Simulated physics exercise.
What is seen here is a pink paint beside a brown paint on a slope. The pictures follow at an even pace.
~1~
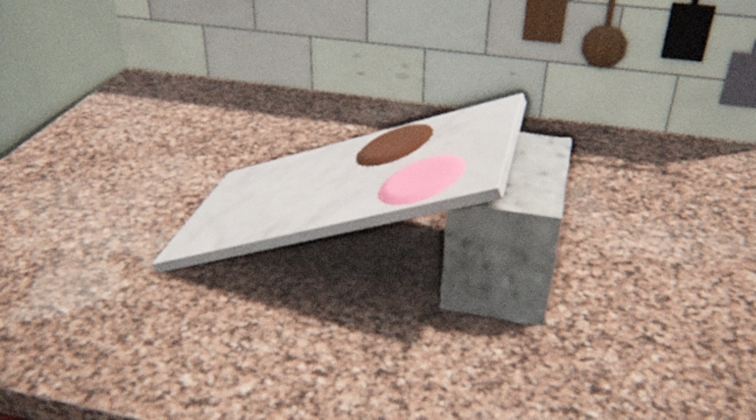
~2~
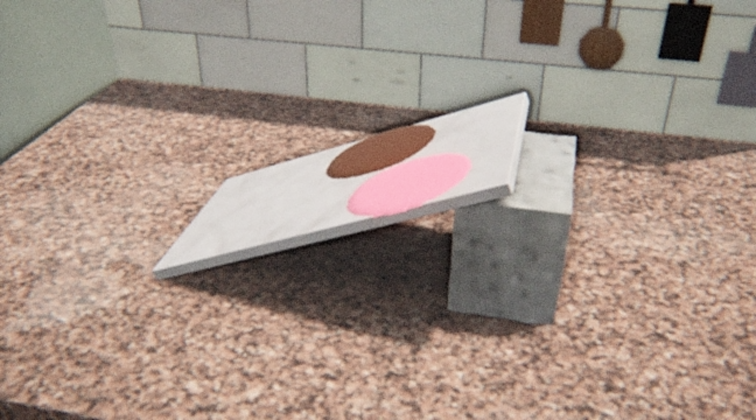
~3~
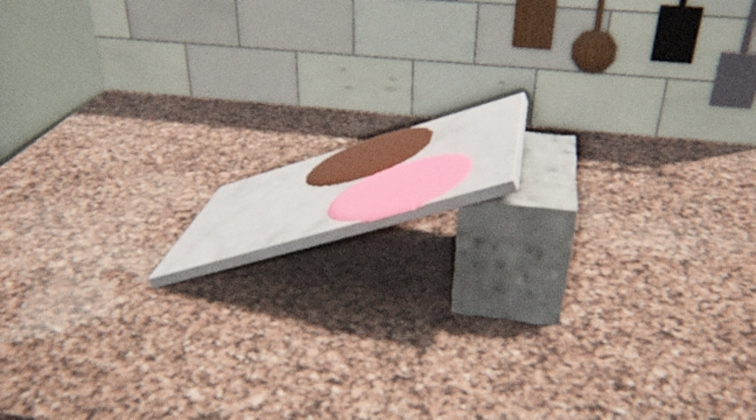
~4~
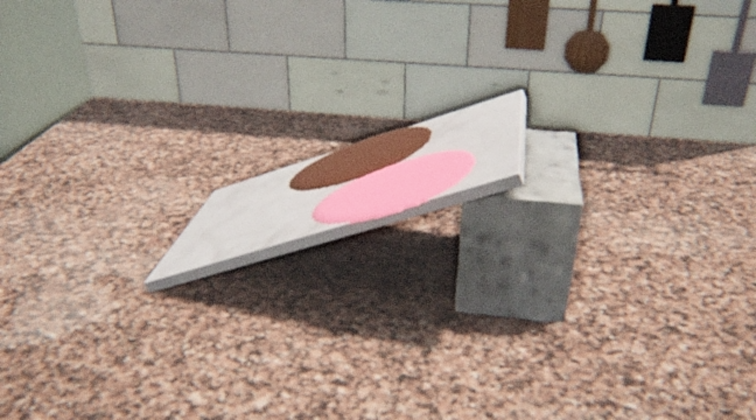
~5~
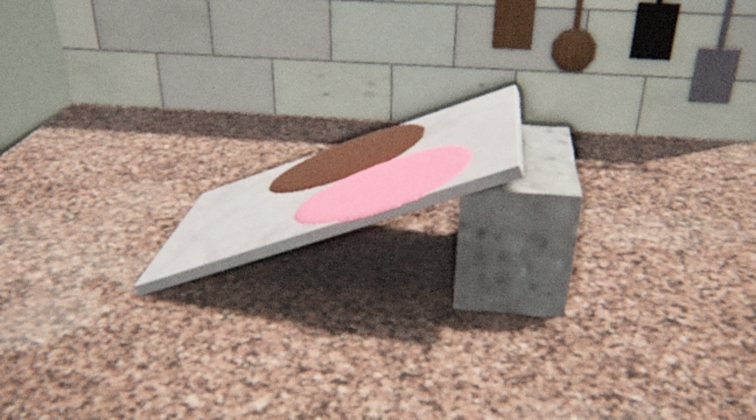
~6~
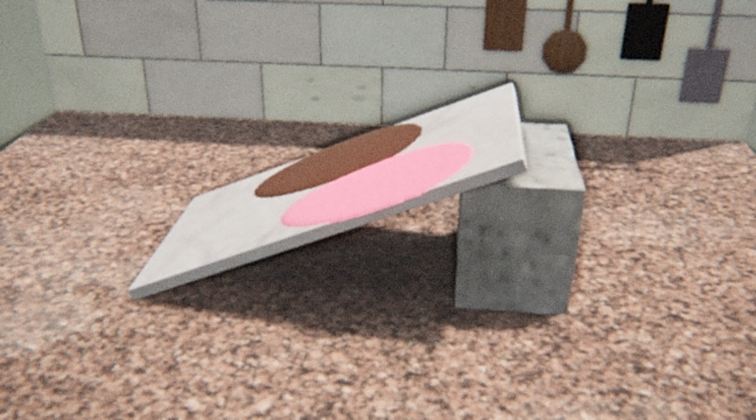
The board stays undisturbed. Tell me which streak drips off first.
The back streak drips off first.
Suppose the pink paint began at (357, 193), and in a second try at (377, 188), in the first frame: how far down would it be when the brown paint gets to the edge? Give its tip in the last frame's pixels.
On the first try its tip is near (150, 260), and on the second try near (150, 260).
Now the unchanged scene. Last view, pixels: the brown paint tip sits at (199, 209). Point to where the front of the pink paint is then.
Roughly at (217, 237).
Soon after, the pink paint is three quarters of the way down; the brown paint is close to the edge.
In the end, the pink paint is three quarters of the way down; the brown paint is at the low edge.
